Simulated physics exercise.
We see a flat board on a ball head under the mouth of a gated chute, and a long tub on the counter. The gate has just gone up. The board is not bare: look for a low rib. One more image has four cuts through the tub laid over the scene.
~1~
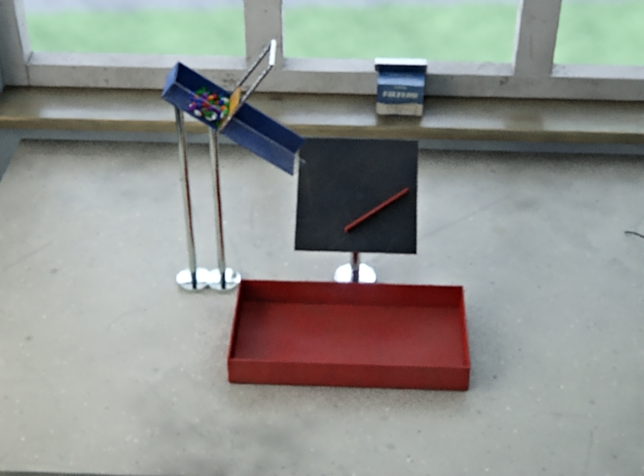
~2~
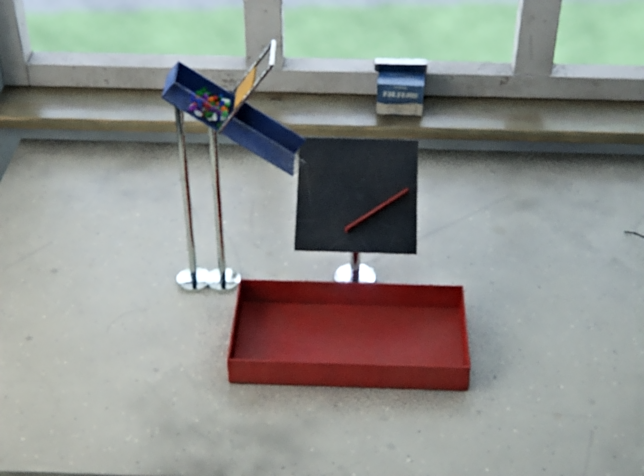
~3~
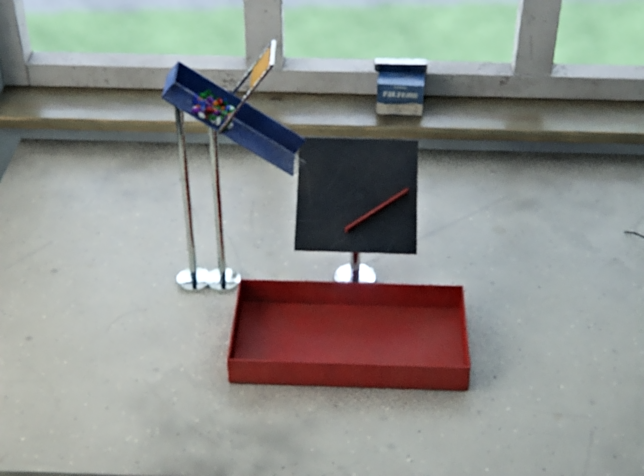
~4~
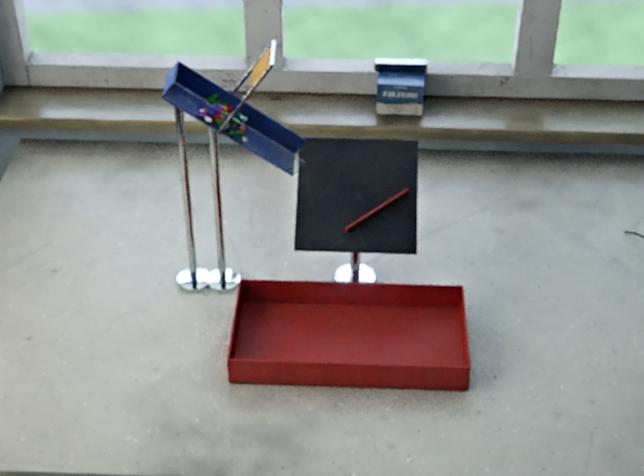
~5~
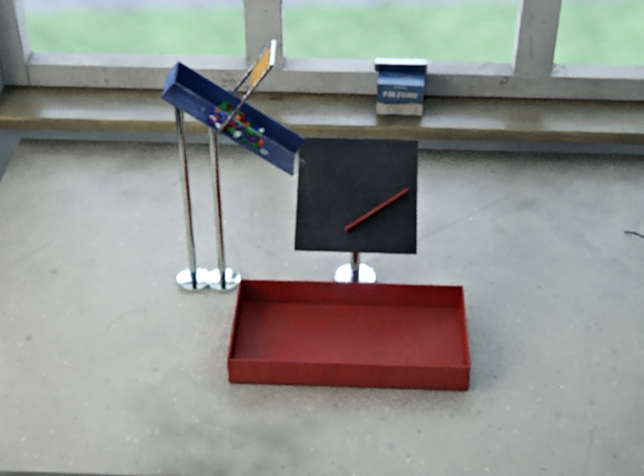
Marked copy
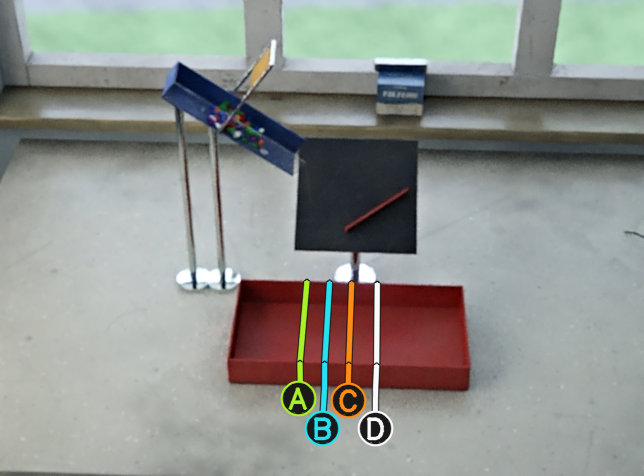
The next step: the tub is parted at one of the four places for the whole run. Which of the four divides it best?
The best line is B.
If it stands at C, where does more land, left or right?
Left.
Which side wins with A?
More lands on the right.
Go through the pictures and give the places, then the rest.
In the first picture, load behind the gate at (211, 103), jelly beans; lip of the chute at (294, 165), sloping fairly steeply.
In the second picture, middle of the board at (357, 194), tilted fairly steeply; middle of its low edge at (355, 252); of its high edge at (359, 139).
In the third picture, front corners of the tub at (228, 359) and (470, 367), empty; front of the load at (229, 126).
In the fourth picture, middle of the load at (225, 114); its front at (244, 140), about a third of the way to the lip; rib from (408, 189) to (346, 229).
In the fifth picture, middle of the load at (238, 124); its front at (264, 152), about half of the way to the lip.
On the marked copy, line A crosses the front rim at (300, 362); line B crosses the front rim at (324, 363); line C crosses the front rim at (348, 363); line D crosses the front rim at (376, 364).
For line A, of what is caught, a small part on the left of the divider, nearly all on the right.
For line B, of what is caught, about half on the left of the divider, about half on the right.
For line C, of what is caught, most on the left of the divider, a small part on the right.
For line D, of what is caught, all on the left of the divider, none on the right.
